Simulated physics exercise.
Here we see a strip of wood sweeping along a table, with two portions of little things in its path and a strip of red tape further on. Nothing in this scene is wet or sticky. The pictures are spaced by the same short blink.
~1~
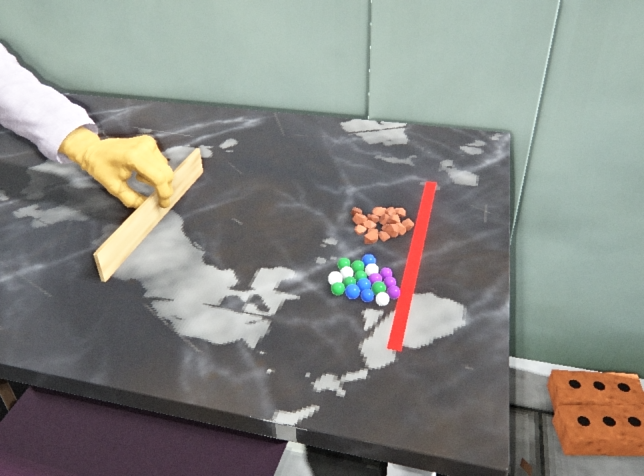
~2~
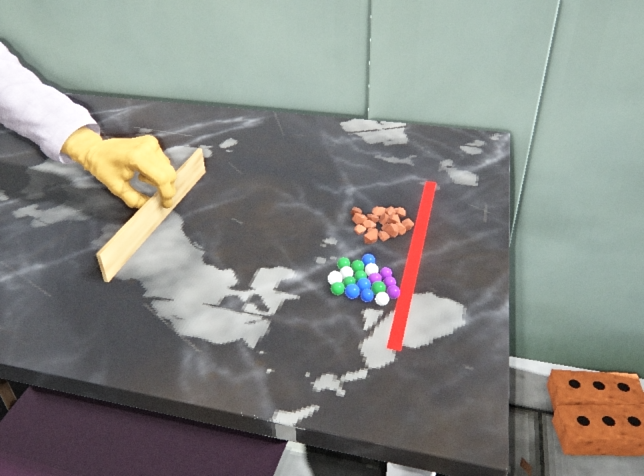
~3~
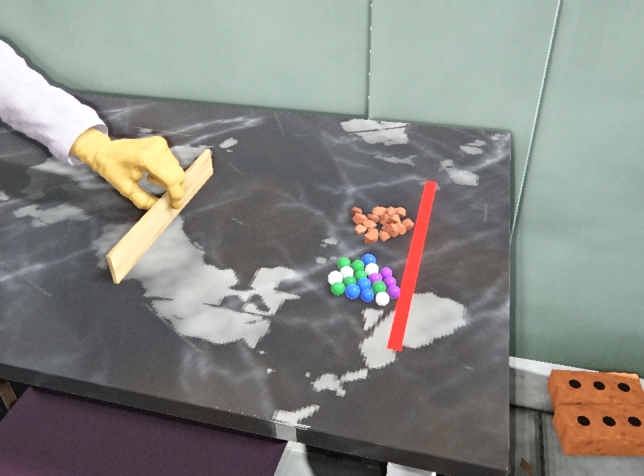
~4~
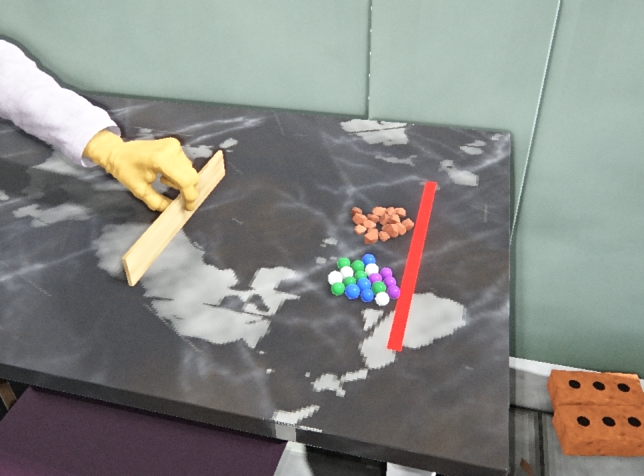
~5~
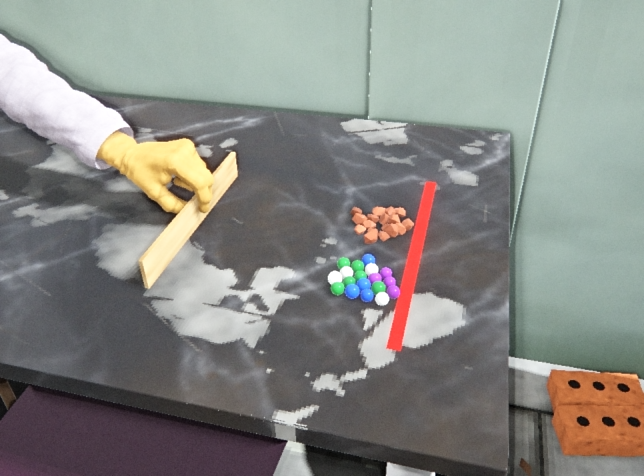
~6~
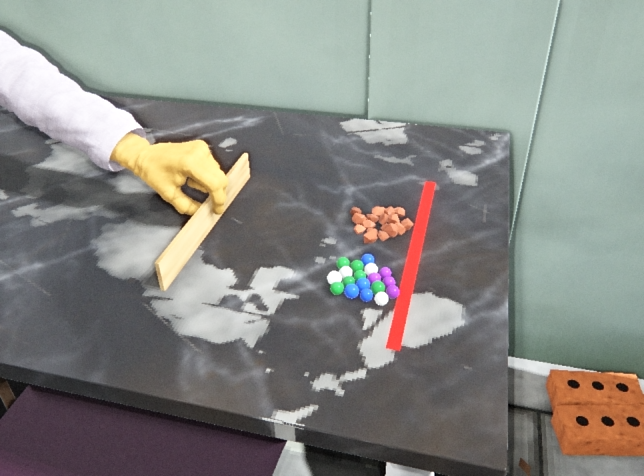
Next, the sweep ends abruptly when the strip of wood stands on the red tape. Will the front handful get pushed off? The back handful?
Front handful: Partial fall, back handful: No fall.
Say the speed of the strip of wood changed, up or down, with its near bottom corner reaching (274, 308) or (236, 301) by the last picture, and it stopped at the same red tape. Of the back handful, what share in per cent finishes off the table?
70 % and 20 %.
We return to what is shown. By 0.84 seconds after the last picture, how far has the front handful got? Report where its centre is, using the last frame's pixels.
My guess for the middle is near (446, 296).
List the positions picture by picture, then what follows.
Strip of wood at (108, 258), at rest; red tape at (430, 189), well back from the edge; edge at (510, 268); front handful at (364, 285), a few glass marbles; back handful at (384, 220), a few bits of crushed brick, in the first frame.
Strip of wood at (111, 258); back handful at (384, 219), in the second frame.
Strip of wood at (120, 260); front handful at (364, 285), in the third frame.
Strip of wood at (135, 262); back handful at (384, 220), in the fourth frame.
Strip of wood at (151, 264); front handful at (364, 285), in the fifth frame.
Strip of wood at (167, 266); red tape at (429, 188); edge at (509, 268); front handful at (363, 285); back handful at (383, 219), in the sixth frame.
Then, 0.41 s after the last picture, strip of wood still moving, near (316, 214); front handful all on the table, its front near (393, 292); back handful all on the table, its front near (407, 226).
Then, 0.84 s after the last picture, strip of wood stopped at the red tape; front handful all on the table, its front near (477, 311); back handful all on the table, its front near (471, 233).
Then, 1.12 s after the last picture, strip of wood stopped at the red tape; front handful about a quarter over the edge; back handful all on the table, its front near (473, 233).
At rest, strip of wood stopped at the red tape; front handful all over the edge; back handful all on the table, its front near (473, 233).
